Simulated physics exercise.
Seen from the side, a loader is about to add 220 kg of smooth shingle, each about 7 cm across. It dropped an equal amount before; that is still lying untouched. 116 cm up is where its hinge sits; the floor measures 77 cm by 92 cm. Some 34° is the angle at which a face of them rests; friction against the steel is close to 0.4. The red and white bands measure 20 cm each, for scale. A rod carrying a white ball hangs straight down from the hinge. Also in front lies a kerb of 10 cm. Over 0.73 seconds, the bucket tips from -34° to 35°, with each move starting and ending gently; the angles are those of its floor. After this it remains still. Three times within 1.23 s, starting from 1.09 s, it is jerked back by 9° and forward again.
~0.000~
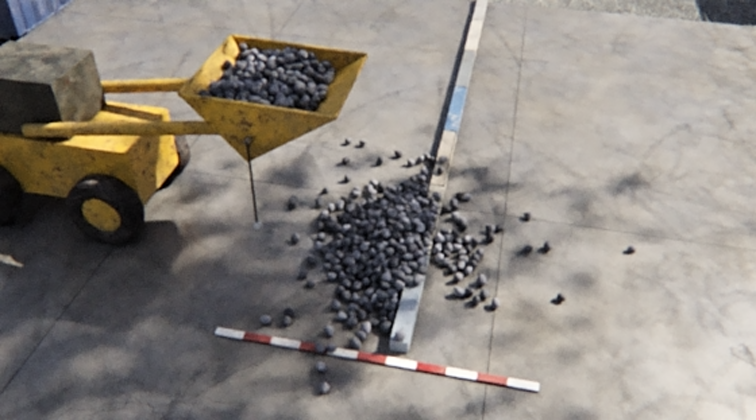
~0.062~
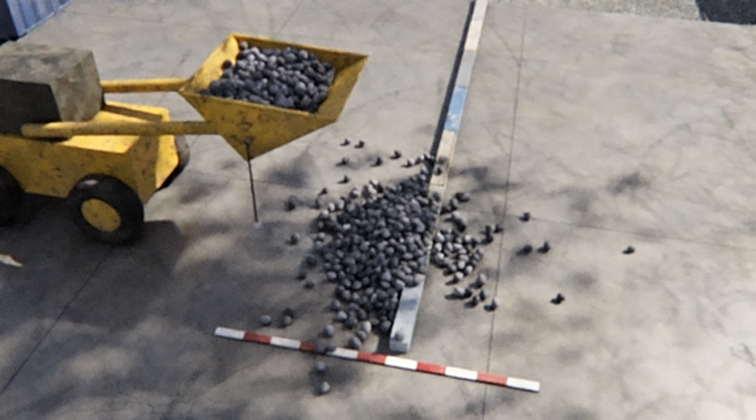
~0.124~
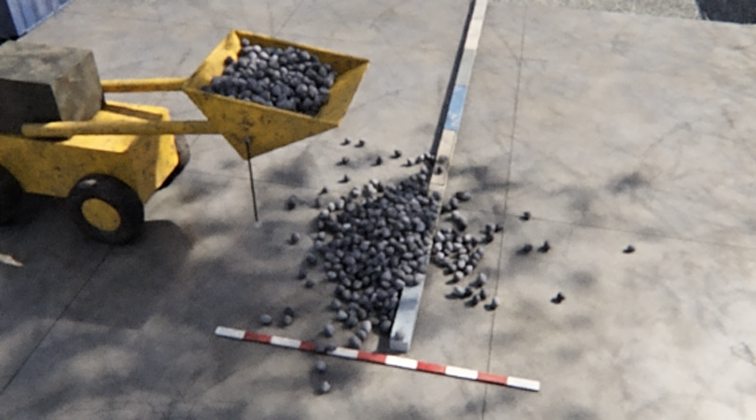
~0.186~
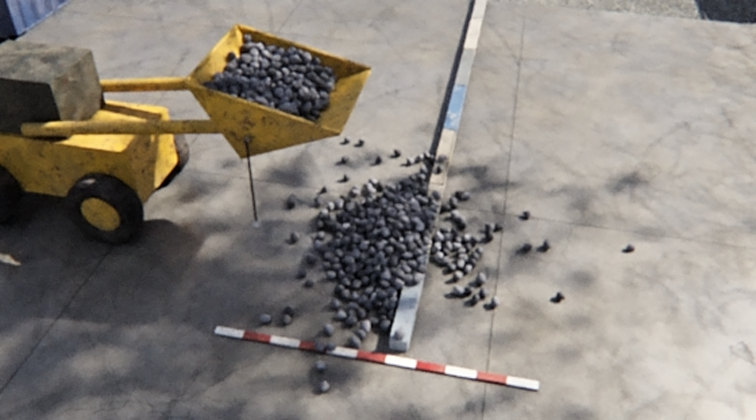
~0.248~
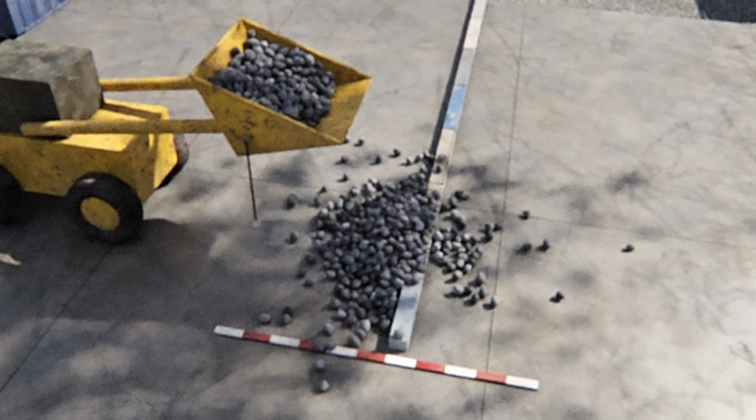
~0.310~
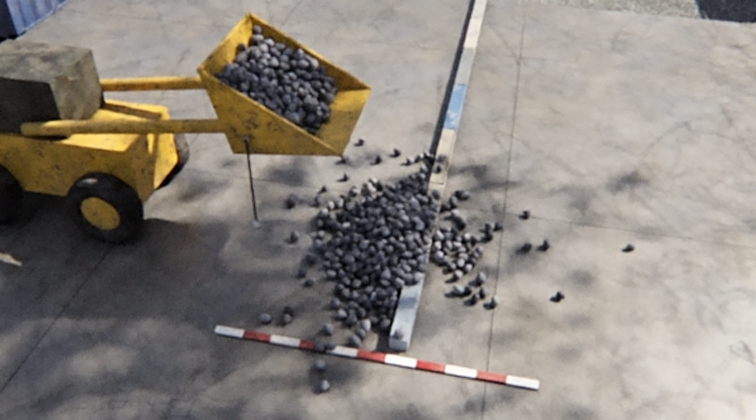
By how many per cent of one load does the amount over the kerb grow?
It grows by about 27 per cent of one load.
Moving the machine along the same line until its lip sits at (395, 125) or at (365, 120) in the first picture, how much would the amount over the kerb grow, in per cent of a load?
About 90 per cent from the first spot and 60 per cent from the second.
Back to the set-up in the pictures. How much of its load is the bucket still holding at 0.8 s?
Some 80 percent, roughly.
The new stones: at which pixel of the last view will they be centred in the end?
(389, 230).
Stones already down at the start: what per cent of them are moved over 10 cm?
15 per cent.
After 0.6 s the floor is at 24°; in per cent of one load, 100 in the bucket, 90 on this side of the kerb, 10 over the kerb; the foremost stones are at (535, 256).
After 0.8 s the floor is at 35°; in per cent of one load, 79 in the bucket, 111 on this side of the kerb, 10 over the kerb; the foremost stones are at (535, 256).
After 2.8 s the floor is at 35°; in per cent of one load, 0 in the bucket, 163 on this side of the kerb, 37 over the kerb; the foremost stones are at (564, 254).
After 5.2 s the floor is at 35°; in per cent of one load, 0 in the bucket, 163 on this side of the kerb, 37 over the kerb; the foremost stones are at (564, 254). Net gain over the kerb, 27.
